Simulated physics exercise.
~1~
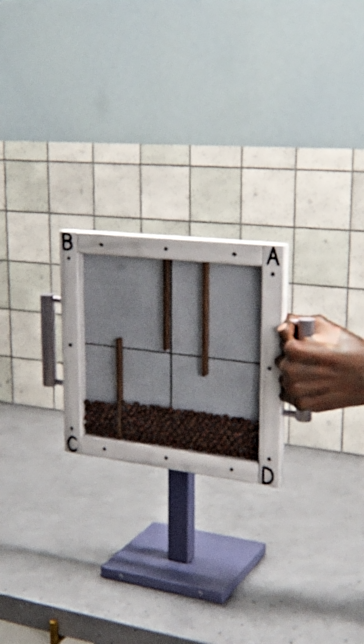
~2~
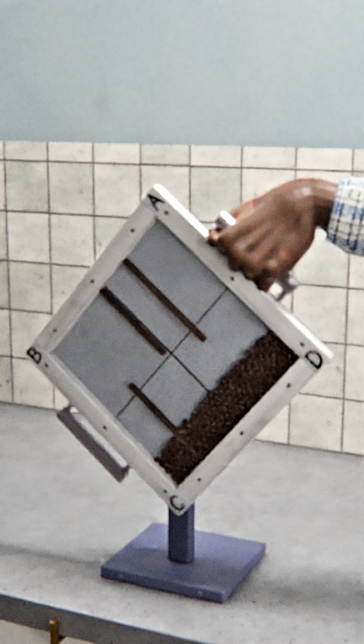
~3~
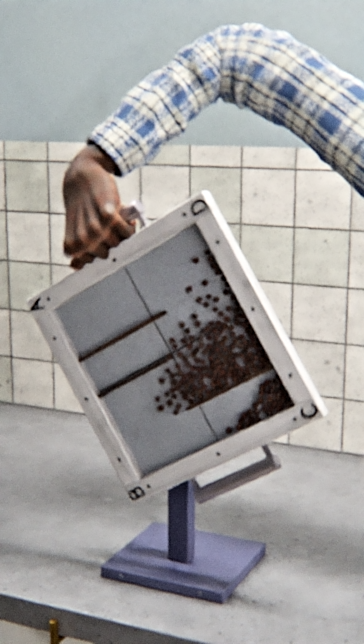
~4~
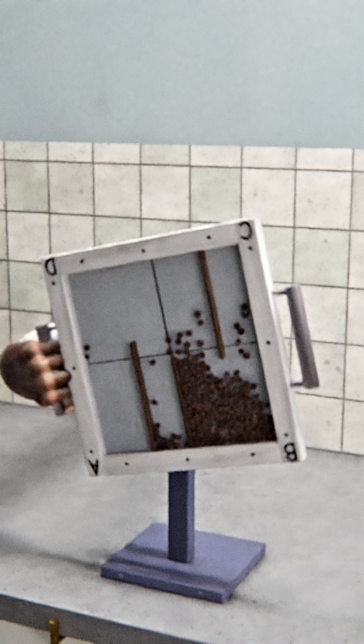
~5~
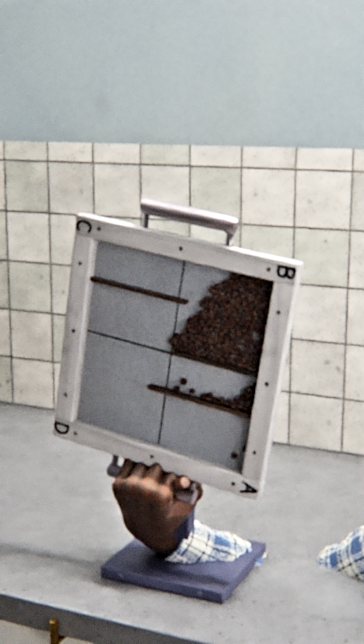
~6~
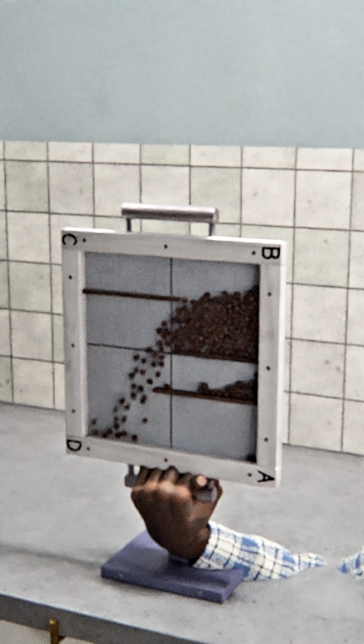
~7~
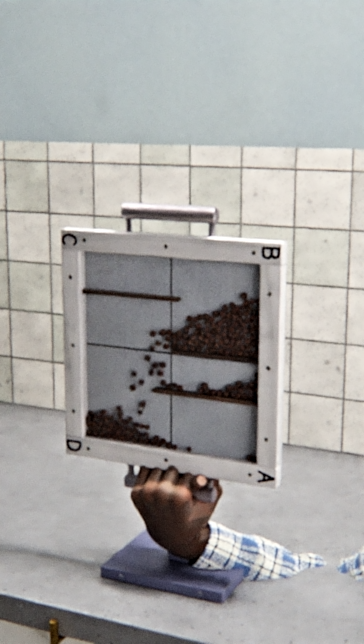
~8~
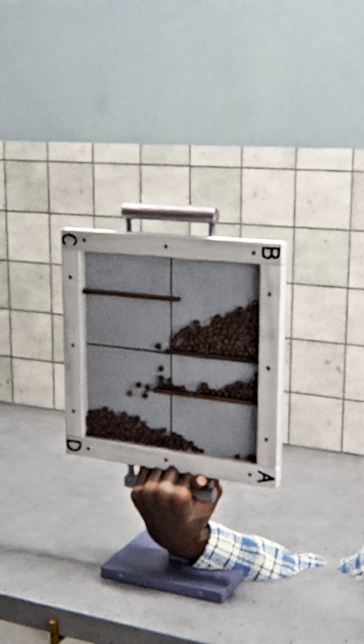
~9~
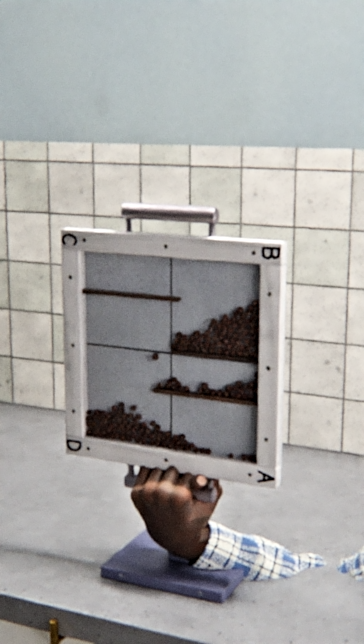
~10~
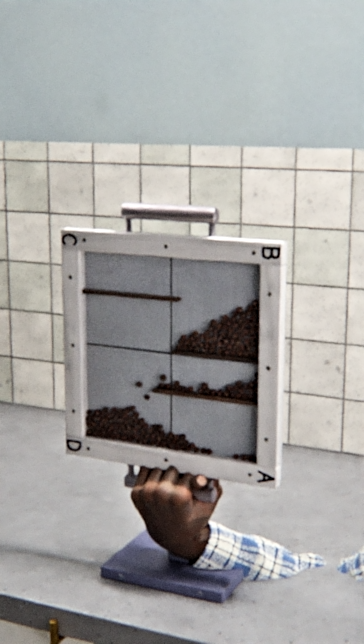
A hand, later with a blue-and-white checked sleeve in view, grips a handle of a square white frame on a purple stand, set on a grey counter before pale tiles. Seen from the front by a still camera, dark brown beads lie along the bottom behind the clear panel, with three thin bars above. The hand turns the frame clockwise, and the beads slide and tumble past the bars. It stops with C and B on top, while beads spill down leftward. Finally they rest in piles at right, on the lower bar and at bottom left, leaving C empty.
